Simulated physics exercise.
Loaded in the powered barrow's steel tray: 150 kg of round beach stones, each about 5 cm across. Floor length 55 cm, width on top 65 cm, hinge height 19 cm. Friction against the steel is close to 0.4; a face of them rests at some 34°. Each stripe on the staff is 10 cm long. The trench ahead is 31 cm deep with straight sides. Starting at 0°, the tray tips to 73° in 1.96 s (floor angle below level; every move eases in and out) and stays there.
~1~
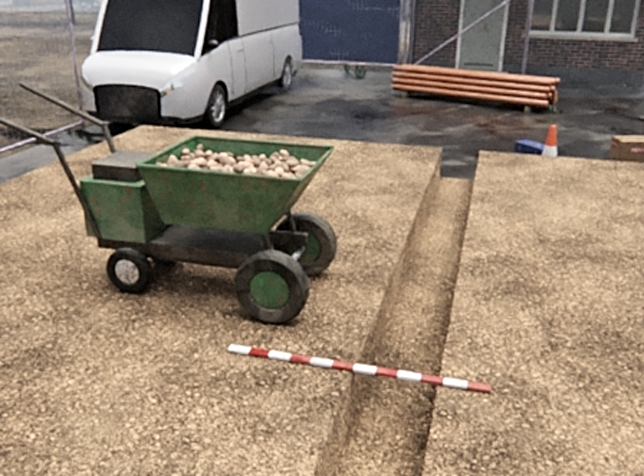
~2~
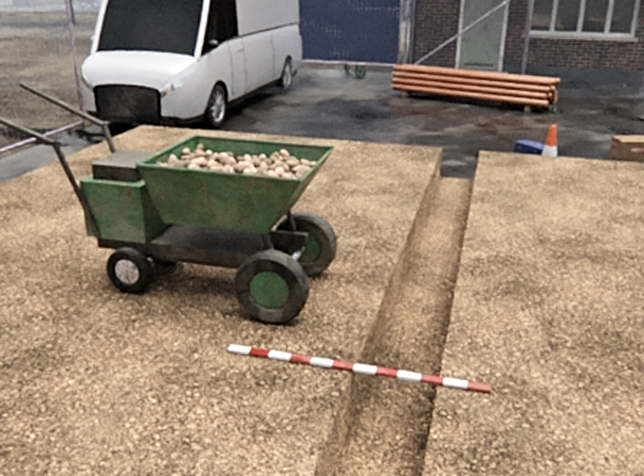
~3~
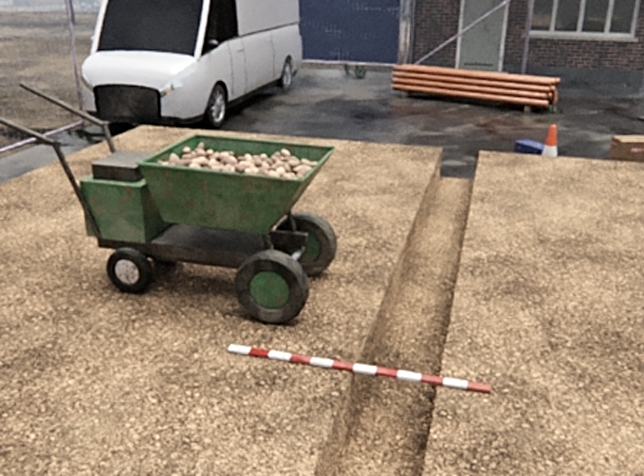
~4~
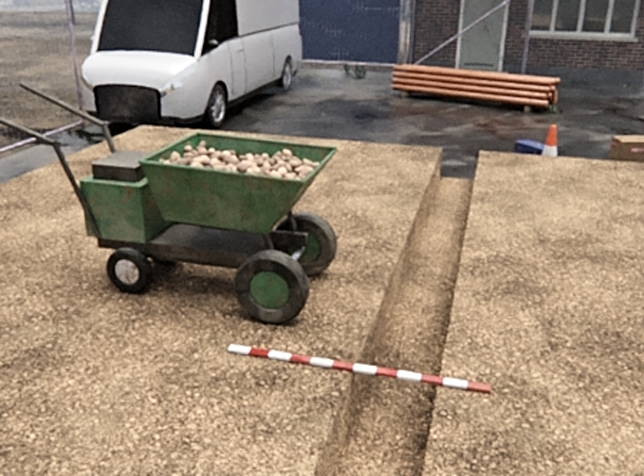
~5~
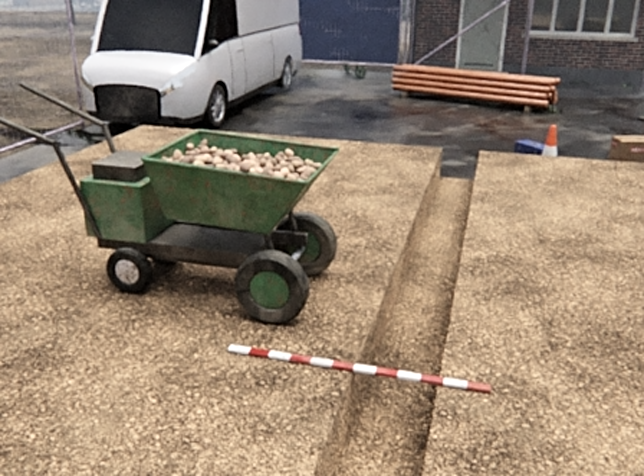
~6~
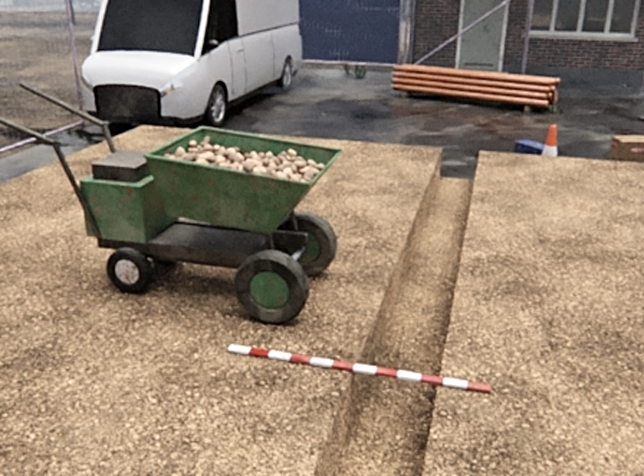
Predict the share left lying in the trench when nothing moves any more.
Some 83 per cent of it.
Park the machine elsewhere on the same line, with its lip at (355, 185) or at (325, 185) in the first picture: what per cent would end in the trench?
About 25 and 50 per cent.
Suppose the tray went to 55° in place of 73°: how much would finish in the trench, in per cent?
In that case some 45 per cent.
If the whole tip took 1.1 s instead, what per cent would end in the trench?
In that case some 70 per cent.
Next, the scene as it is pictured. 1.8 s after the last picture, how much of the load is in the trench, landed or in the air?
About 45 per cent by then.
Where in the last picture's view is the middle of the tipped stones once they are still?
Near (424, 348).
Then, 1.2 s after the last picture the floor is at 62°, 96 % in the tray, 4 % in the trench; the foremost stones are at (433, 323).
Then, 1.8 s after the last picture the floor is at 73°, 42 % in the tray, 45 % in the trench, 13 % past the trench; the foremost stones are at (533, 326).
Then, 2.1 s after the last picture the floor is at 73°, 20 % in the tray, 63 % in the trench, 17 % past the trench; the foremost stones are at (581, 320).
Then, 4.1 s after the last picture the floor is at 73°, 0 % in the tray, 83 % in the trench, 17 % past the trench; the foremost stones are at (598, 319).
